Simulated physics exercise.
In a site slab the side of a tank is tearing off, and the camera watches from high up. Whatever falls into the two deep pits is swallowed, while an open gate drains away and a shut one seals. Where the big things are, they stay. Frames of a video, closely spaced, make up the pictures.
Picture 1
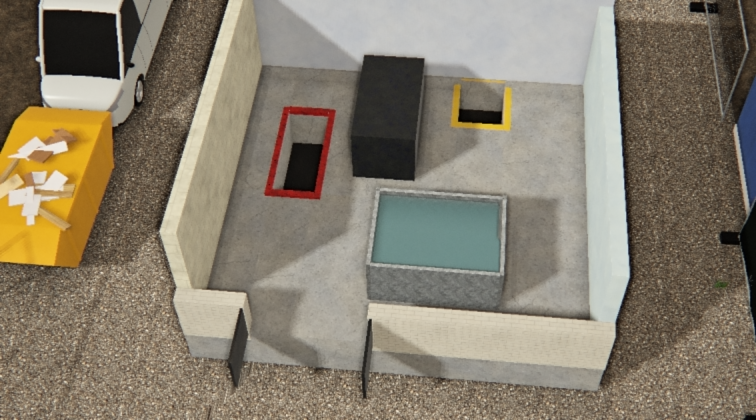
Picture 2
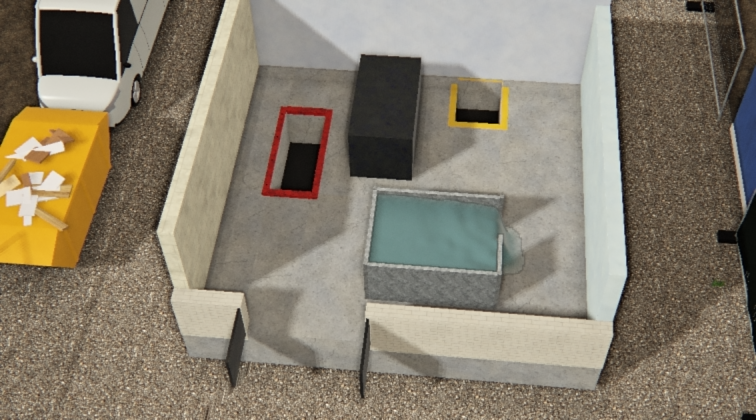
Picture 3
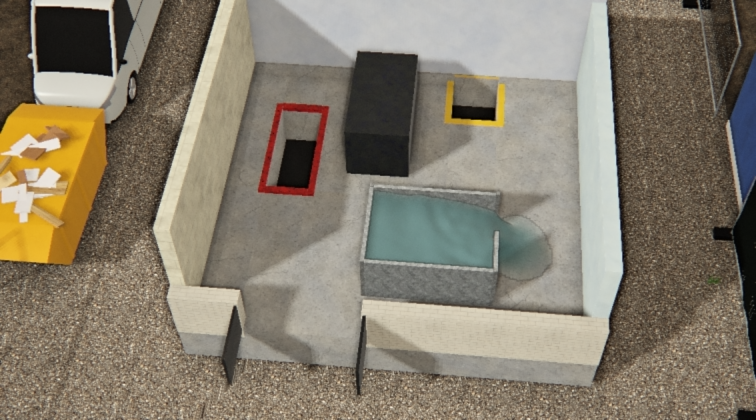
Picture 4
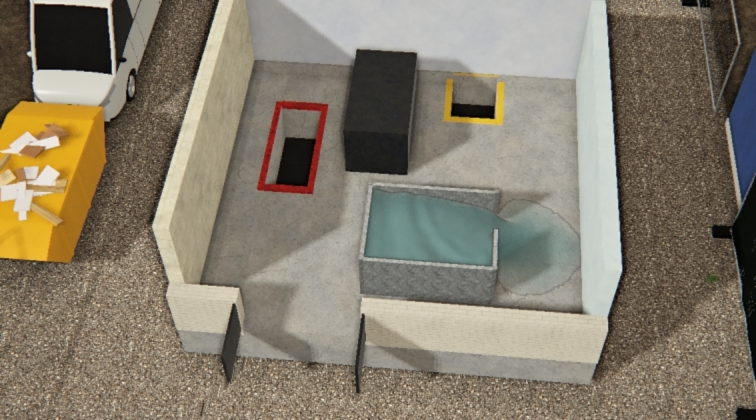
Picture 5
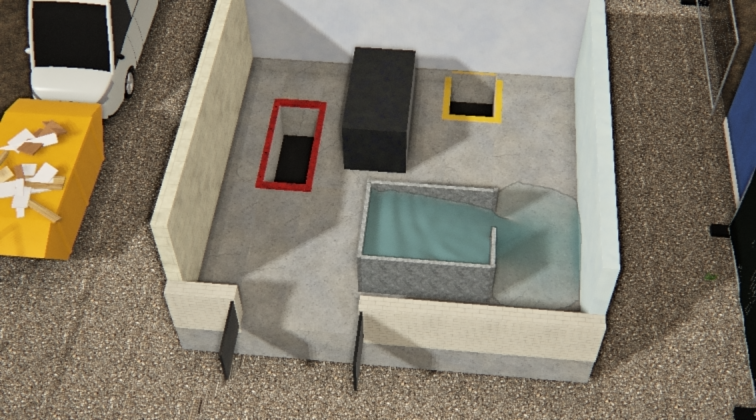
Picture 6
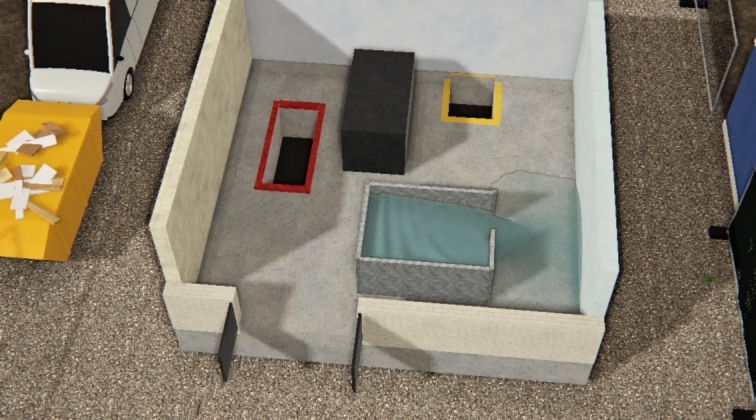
Teal water in an open grey tank lies still, then breaks out through the tank's right side and fans across the concrete slab to the pale right-hand wall, spreading along it. Seen from high above, the walled slab holds a black block, a red-framed opening at left and a yellow-framed one behind. A white vehicle and yellow container stand outside at left, as the view drifts very slightly.
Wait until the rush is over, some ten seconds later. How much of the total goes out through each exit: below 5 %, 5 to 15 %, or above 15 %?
One by one: The gate will not leave the five-to-fifteen per cent band, the red pit will not reach five per cent, the yellow pit will not stay within fifteen per cent.
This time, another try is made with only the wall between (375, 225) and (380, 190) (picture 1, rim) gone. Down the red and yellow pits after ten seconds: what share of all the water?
In percent: Red 20, yellow 10.
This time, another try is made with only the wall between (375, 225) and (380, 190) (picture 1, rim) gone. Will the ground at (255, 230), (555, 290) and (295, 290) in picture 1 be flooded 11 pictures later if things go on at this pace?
Note, points one to three: Reached and soaked / unreached / reached and soaked.
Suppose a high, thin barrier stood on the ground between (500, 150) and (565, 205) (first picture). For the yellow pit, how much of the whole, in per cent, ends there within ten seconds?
The yellow pit takes 20 per cent.
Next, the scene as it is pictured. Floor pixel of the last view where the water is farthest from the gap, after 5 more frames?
I'd say at around (570, 99).
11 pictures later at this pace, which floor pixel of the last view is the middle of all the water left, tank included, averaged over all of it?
Centre of mass: Roughly (477, 245).
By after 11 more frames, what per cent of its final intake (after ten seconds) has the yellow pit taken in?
Near 0 in a hundred.
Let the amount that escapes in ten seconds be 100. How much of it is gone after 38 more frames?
Close to 60 out of every hundred.
A moment on, water covers 20 % of the floor; the gate 0 %, the red pit 0 %, the yellow pit 0 %.
Next, water covers 30 % of the floor; the gate 0 %, the red pit 0 %, the yellow pit 0 %.
Then, water covers 45 % of the floor; the gate 1 %, the red pit 0 %, the yellow pit 9 %.
Later, water covers 60 % of the floor; the gate 4 %, the red pit 0 %, the yellow pit 23 %.
In the end, water covers 85 % of the floor; the gate 9 %, the red pit 0 %, the yellow pit 36 %.
